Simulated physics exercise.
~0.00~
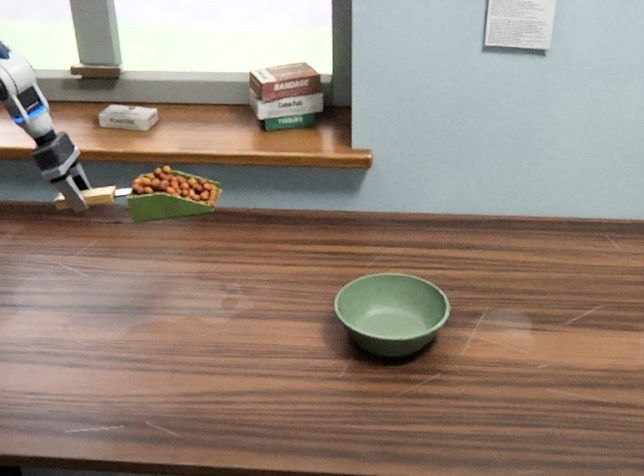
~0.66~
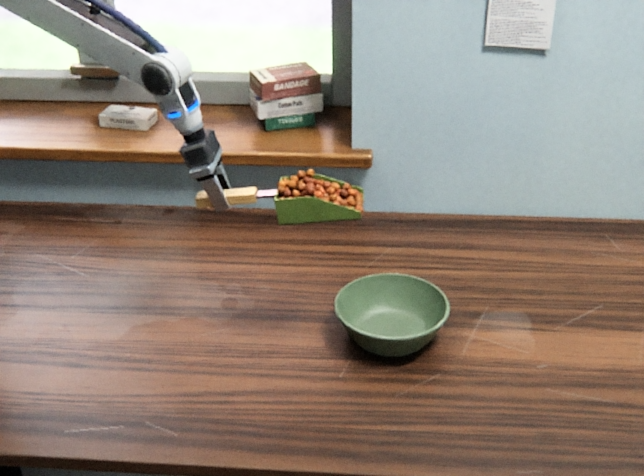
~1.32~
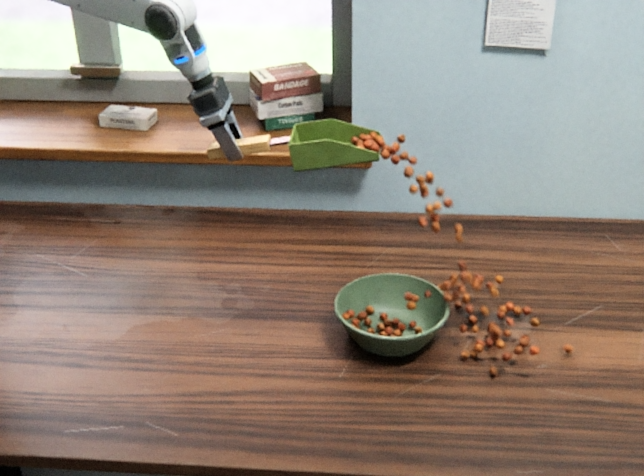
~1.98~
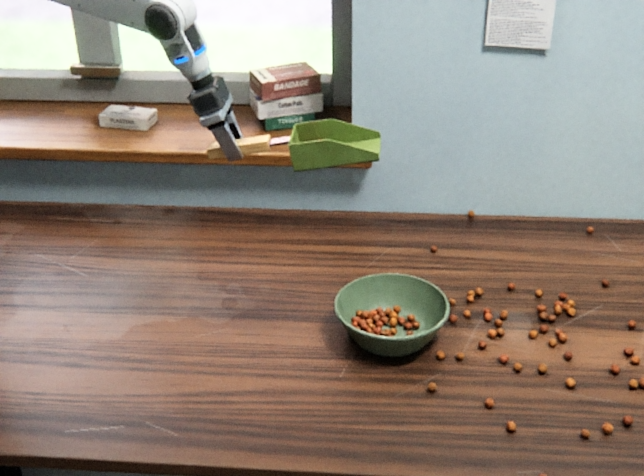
Robot arm carrying a green scoop of hazelnuts right, lifting and tipping it, some landing in a bowl, many scattering across the table.
